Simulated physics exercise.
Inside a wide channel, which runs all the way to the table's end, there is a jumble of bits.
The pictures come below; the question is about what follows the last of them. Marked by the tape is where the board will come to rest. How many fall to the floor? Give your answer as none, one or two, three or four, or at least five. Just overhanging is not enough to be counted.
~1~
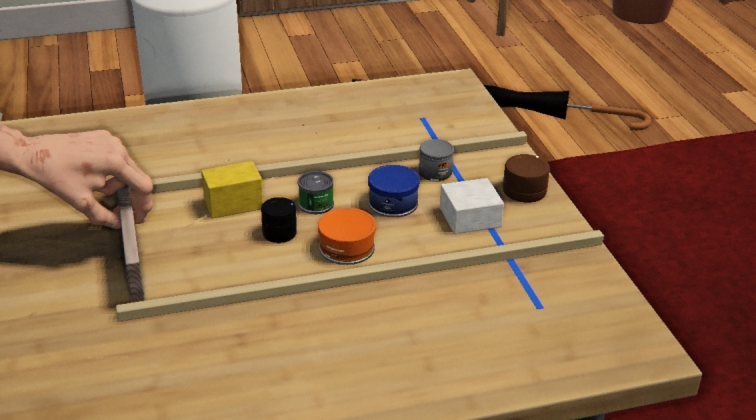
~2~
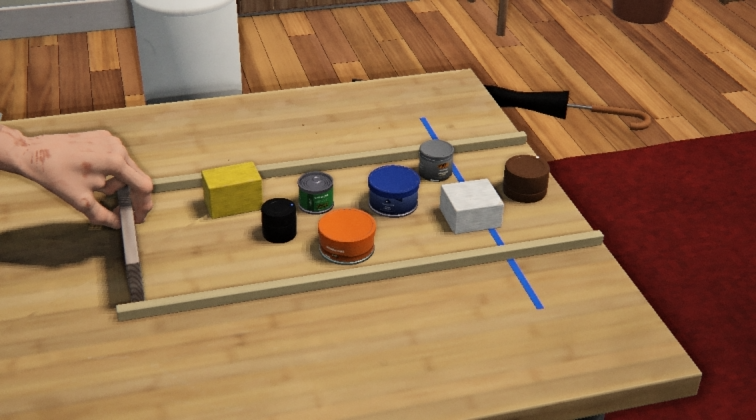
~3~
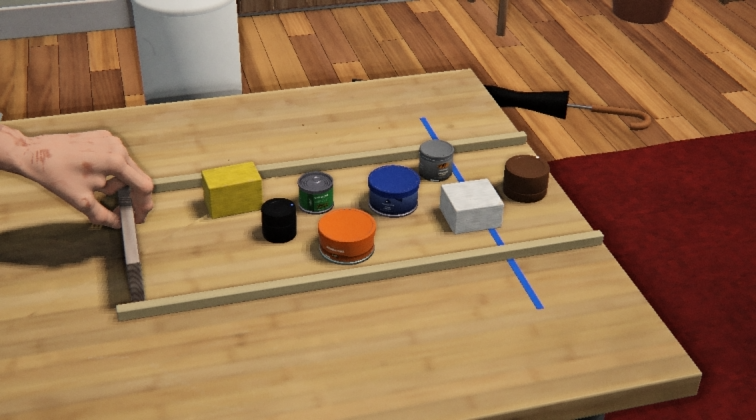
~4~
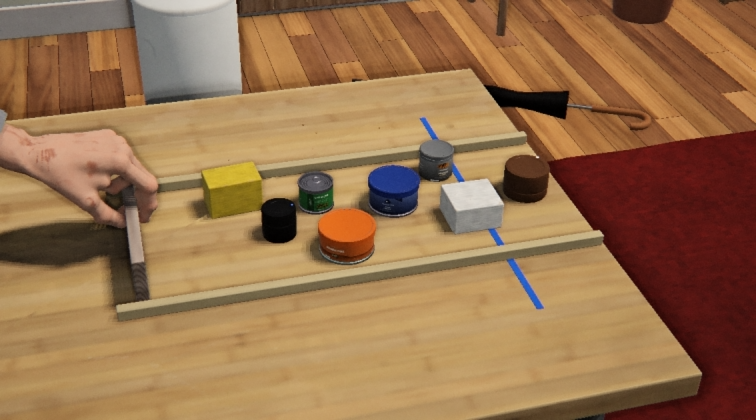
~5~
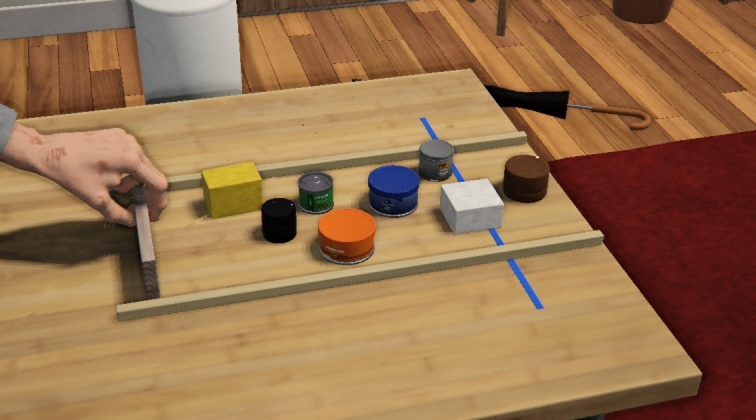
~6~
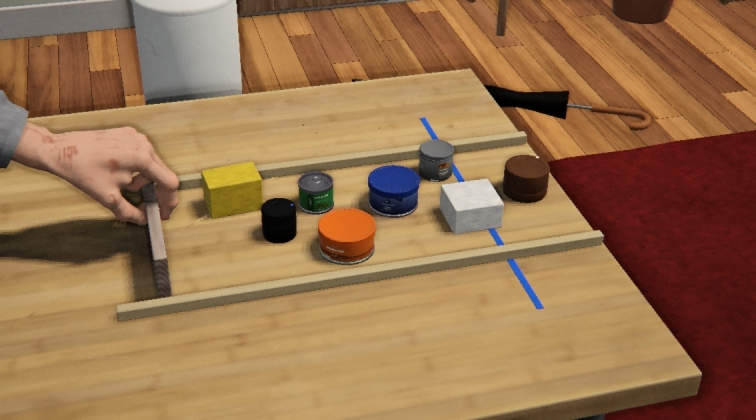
The count is one or two.
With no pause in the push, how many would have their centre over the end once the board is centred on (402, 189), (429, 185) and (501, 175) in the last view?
0, 0 and 4.
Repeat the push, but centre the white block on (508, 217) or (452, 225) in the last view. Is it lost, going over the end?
Per position - saved; saved.
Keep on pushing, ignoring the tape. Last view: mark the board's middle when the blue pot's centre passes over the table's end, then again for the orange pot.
Near (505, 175) and (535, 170).
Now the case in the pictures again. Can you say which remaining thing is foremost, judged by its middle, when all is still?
That's the white block.
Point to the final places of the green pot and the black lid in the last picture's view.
The green pot settles near (525, 161); as for the black lid, near (491, 188).
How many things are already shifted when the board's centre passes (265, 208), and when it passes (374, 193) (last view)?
It comes to 3 for the first spot, 7 for the other.
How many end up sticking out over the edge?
1 is the number.
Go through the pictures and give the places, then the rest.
In the first picture, brown lid (526, 178); white block (471, 205); grey tub (436, 161); board (129, 227); tape (474, 200).
In the second picture, white block (471, 206); green pot (316, 193).
In the third picture, grey tub (436, 161); yellow block (232, 190).
In the fourth picture, brown lid (526, 178); board (134, 226).
In the fifth picture, white block (471, 206); black lid (279, 221).
In the sixth picture, brown lid (526, 178); white block (471, 206); grey tub (436, 161); board (154, 224); tape (474, 200).
Soon after, none off yet; brown lid at rest near (526, 178); white block at rest near (471, 206); grey tub at rest near (436, 161).
At rest, the number that fall off is one or two; fallen, brown lid.
